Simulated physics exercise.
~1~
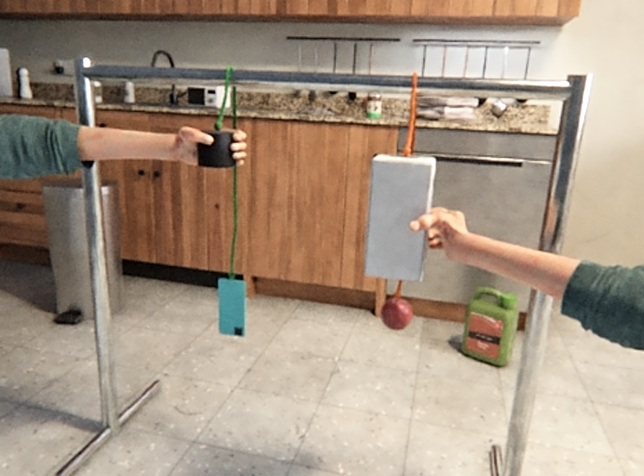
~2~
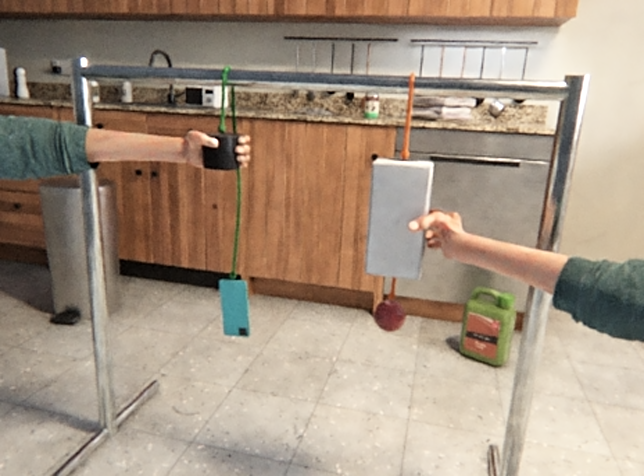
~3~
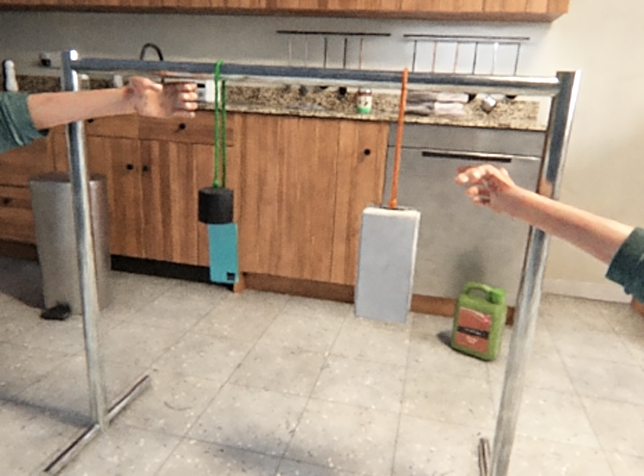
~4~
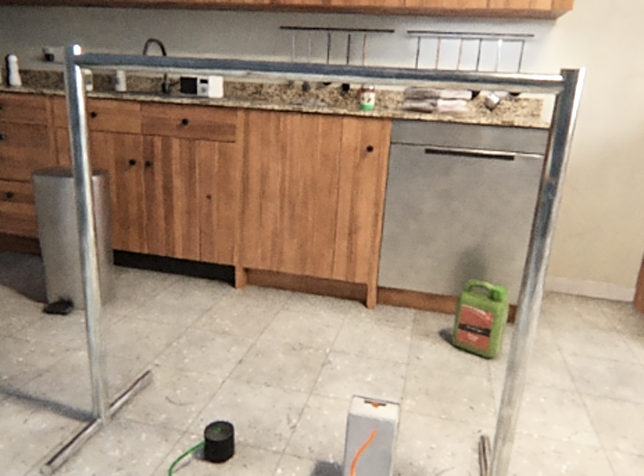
In a kitchen with wooden cabinets, a metal rail stands on the tiled floor with a green cord and an orange cord looped over it. A hand at left holds a black cylinder above a dangling teal phone, while a hand at right steadies a white case with a red apple hanging below. The hands let go and draw back, and the cylinder and case drop as the phone rises. Both cords come off the rail. At the end, the black cylinder and the white case rest on the floor with their cords, and the rail is bare.
